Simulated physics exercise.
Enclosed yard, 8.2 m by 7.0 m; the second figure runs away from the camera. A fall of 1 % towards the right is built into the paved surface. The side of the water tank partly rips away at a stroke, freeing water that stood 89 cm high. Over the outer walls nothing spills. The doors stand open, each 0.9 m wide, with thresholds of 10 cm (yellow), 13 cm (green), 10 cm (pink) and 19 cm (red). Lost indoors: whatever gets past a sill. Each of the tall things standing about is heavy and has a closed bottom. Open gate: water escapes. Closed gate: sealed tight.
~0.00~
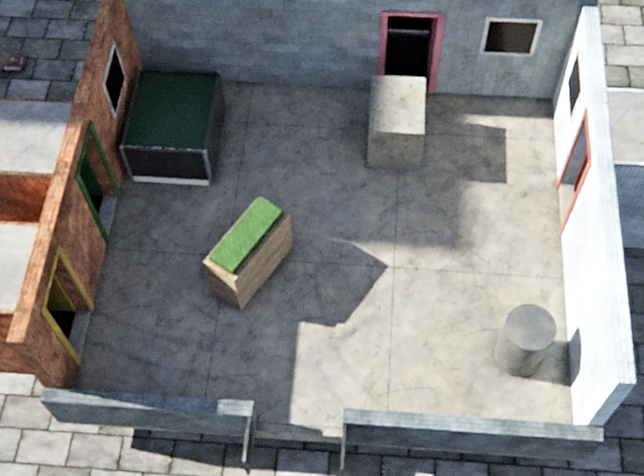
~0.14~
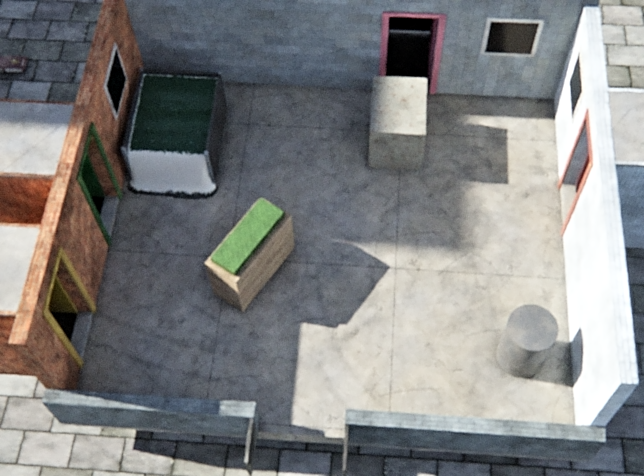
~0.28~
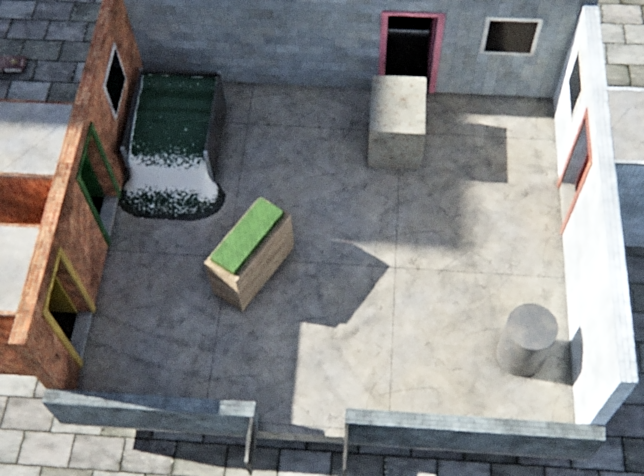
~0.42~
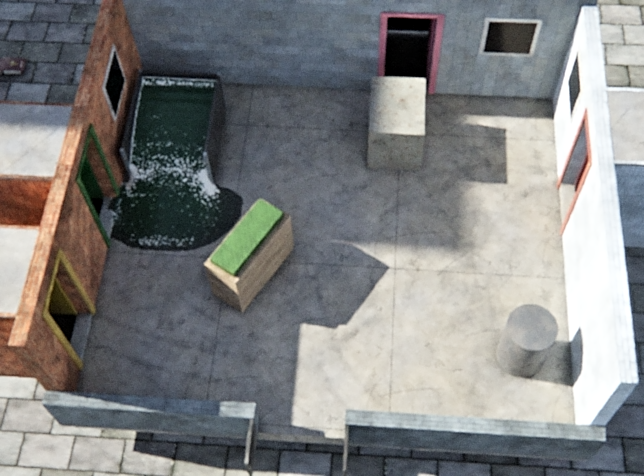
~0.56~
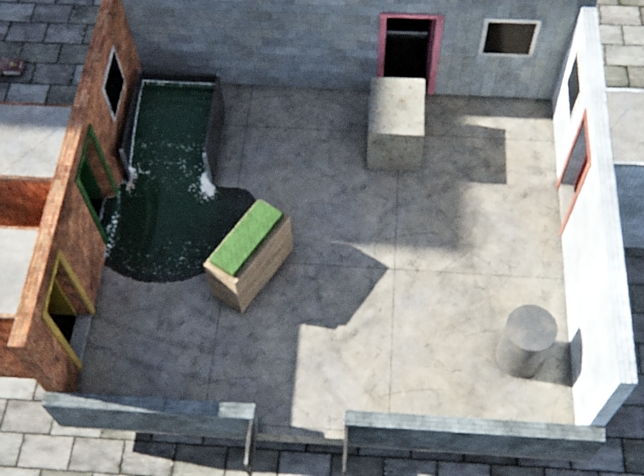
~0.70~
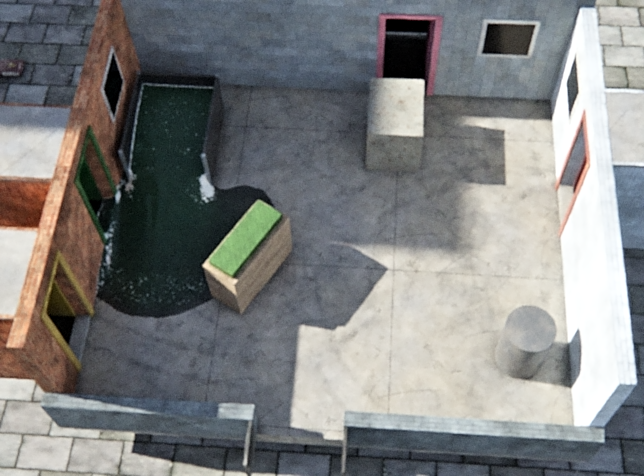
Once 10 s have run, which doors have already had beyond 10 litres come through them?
After 10 s: The yellow door already has; the green door already has; the pink door has not yet; the red door has not yet.
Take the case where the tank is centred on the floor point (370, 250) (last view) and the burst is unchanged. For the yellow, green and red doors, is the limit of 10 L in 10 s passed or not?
Yellow: Within limit; green: Within limit; red: Within limit.
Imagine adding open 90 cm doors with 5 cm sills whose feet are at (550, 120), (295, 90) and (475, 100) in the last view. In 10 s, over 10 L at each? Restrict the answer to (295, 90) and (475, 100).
Door 1: Lower; door 2: Lower.
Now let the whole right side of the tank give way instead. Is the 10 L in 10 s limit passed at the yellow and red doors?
So yellow ends up short of it and red ends up short of it.
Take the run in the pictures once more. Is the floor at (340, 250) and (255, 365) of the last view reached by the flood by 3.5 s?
I'd call them spared and then drenched.
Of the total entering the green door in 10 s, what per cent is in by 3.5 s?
About 100 per cent.
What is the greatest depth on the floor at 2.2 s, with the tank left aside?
I'd put it at close to 48 cm.
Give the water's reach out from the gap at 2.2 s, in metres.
5.6 m.
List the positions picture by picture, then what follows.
In the first picture, the water tank at (172, 112) is whole and still, 89 cm deep.
In the second picture, water pours out at (171, 169) and has run 0.8 m, to (130, 182); typically 8 cm deep outside, 89 cm at the water tank's back.
In the third picture, water pours out at (171, 171) and has run 1.0 m, to (214, 209); typically 14 cm deep outside, 87 cm at the water tank's back.
In the fourth picture, water pours out at (171, 174) and has run 1.5 m, to (112, 232); typically 13 cm deep outside, 77 cm at the water tank's back.
In the fifth picture, the front is at (172, 278), 2.0 m from the gap at (170, 175); 4.5 m2 of floor is under water; 76 cm left at the back of the water tank.
In the sixth picture, water pours out at (169, 177) and has run 2.7 m, to (165, 312); typically 9 cm deep outside, 71 cm at the water tank's back.
After 1.4 s water covers 20 % of the floor and is deepest (48 cm) near (72, 407); yellow door 11 cm at the sill, 0 L in, green door 22 cm at the sill, 19 L in, pink door not reached, red door not reached.
After 2.2 s water covers 25 % of the floor and is deepest (48 cm) near (137, 411); yellow door 11 cm at the sill, 1 L in, green door 17 cm at the sill, 41 L in, pink door not reached, red door not reached.
After 3.5 s water covers 40 % of the floor and is deepest (26 cm) near (141, 390); yellow door 19 cm at the sill, 24 L in, green door 9 cm at the sill, 47 L in, pink door not reached, red door not reached.
After 6.0 s water covers 70 % of the floor and is deepest (19 cm) near (568, 408); yellow door 8 cm at the sill, 77 L in, green door 7 cm at the sill, 47 L in, pink door 1 cm at the sill, 0 L in, red door 6 cm at the sill, 0 L in.
After 10.0 s water covers 85 % of the floor and is deepest (14 cm) near (547, 104); yellow door 3 cm at the sill, 78 L in, green door 3 cm at the sill, 47 L in, pink door 5 cm at the sill, 0 L in, red door 6 cm at the sill, 0 L in.
